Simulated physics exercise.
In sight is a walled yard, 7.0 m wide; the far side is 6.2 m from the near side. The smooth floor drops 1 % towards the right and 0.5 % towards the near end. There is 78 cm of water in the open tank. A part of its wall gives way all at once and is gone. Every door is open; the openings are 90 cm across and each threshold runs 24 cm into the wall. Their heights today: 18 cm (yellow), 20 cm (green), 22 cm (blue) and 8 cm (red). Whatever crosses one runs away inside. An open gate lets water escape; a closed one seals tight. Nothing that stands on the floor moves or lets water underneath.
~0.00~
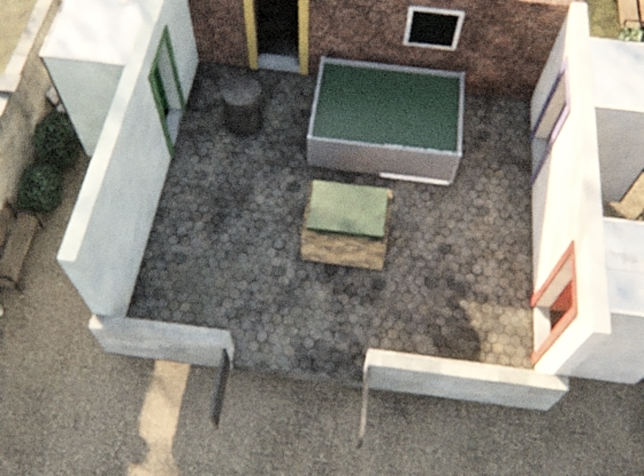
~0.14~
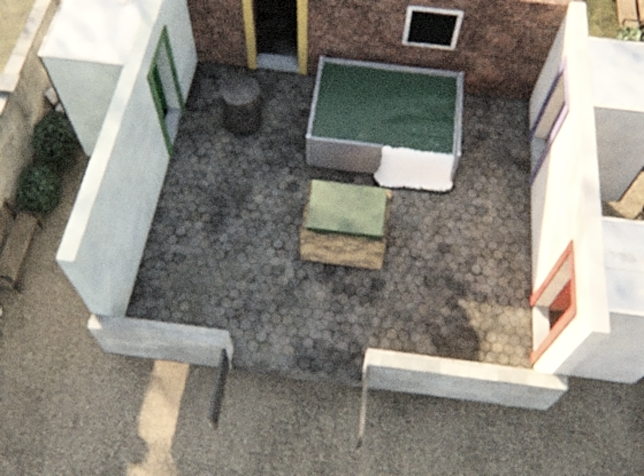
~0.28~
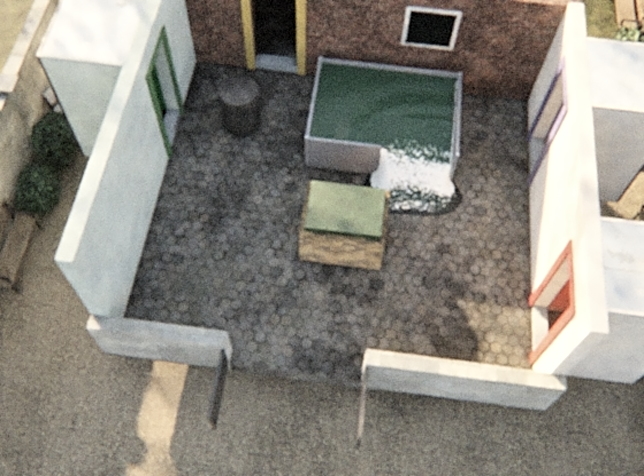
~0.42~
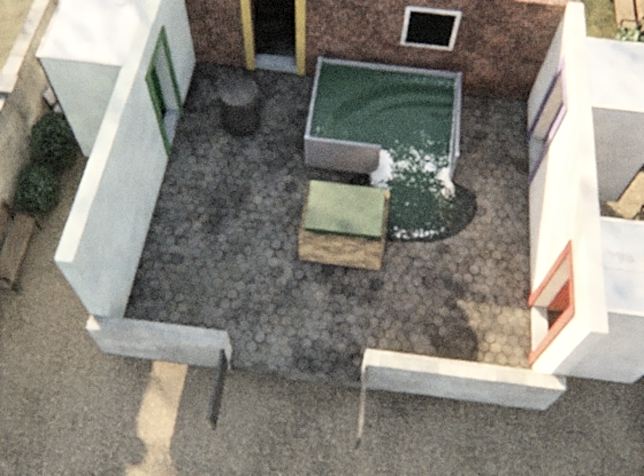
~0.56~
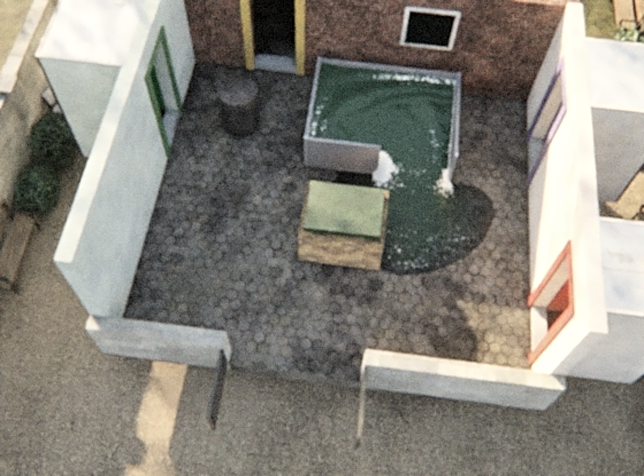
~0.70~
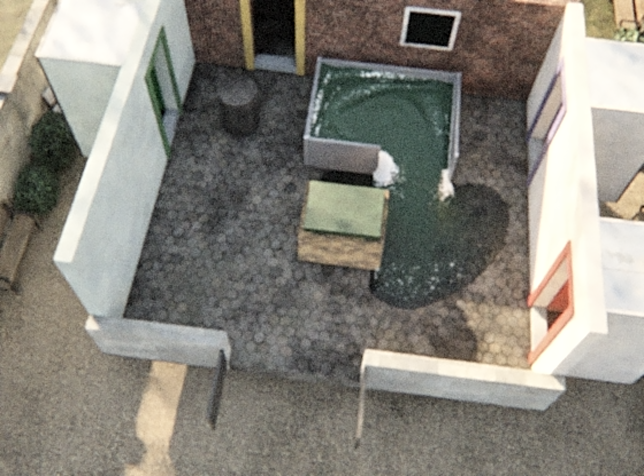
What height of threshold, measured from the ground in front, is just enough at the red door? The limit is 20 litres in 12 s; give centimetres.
Some 32 cm above the ground.
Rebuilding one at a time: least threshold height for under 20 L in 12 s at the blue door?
About 11.0 cm at blue.
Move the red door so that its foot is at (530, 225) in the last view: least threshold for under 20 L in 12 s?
Roughly 15 cm.
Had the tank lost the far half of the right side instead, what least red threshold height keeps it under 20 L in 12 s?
About 16 cm.
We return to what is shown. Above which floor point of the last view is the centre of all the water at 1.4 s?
At about (389, 169).
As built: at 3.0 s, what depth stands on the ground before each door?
Depths in cm: Yellow 0, green 6, blue 1, red 31.
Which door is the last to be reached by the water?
It is the yellow one.
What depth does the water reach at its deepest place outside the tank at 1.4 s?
About 46 cm.
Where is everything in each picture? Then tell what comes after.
In the first picture, still water, 78 cm deep, in the open tank at (388, 108); the red door at (552, 308) is dry.
In the second picture, water pours out at (416, 166) and has run 0.3 m, to a hidden place; about 10 cm deep outside, 78 cm at the back.
In the third picture, the front is at a hidden place, 0.8 m from the gap at (414, 168); 1.2 m2 of floor is wet, 78 cm left at the back.
In the fourth picture, the front is at (389, 238), 1.4 m from the gap at (413, 169); 2.4 m2 of floor is wet, 77 cm left at the back.
In the fifth picture, the gap is at (413, 170), the front 2.0 m out at (389, 267); the back of the open tank holds 71 cm.
In the sixth picture, the gap is at (413, 170), the front 2.7 m out at (393, 302); the back of the open tank holds 65 cm; the red door at (549, 308), 3.7 m from the gap, is still 1.4 m from the nearest water.
After 1.4 s water covers 35 % of the floor, deepest (46 cm) near (428, 185); 7 cm at the red door, 0 litres in over its 8 cm threshold.
After 3.0 s water covers 50 % of the floor, deepest (43 cm) near (426, 376); 31 cm at the red door, 108 litres in over its 8 cm threshold.
After 12.0 s water covers 100 % of the floor, deepest (14 cm) near (524, 389); 11 cm at the red door, 401 litres in over its 8 cm threshold.
At the red door as built, the water arrived by 1.3 s and peaked near 31 cm at 3.0 s.
With a threshold of 29 cm, 31 litres would have come in within the 12 s; with 39 cm, 6 litres. So under 20 litres takes about 32 cm.
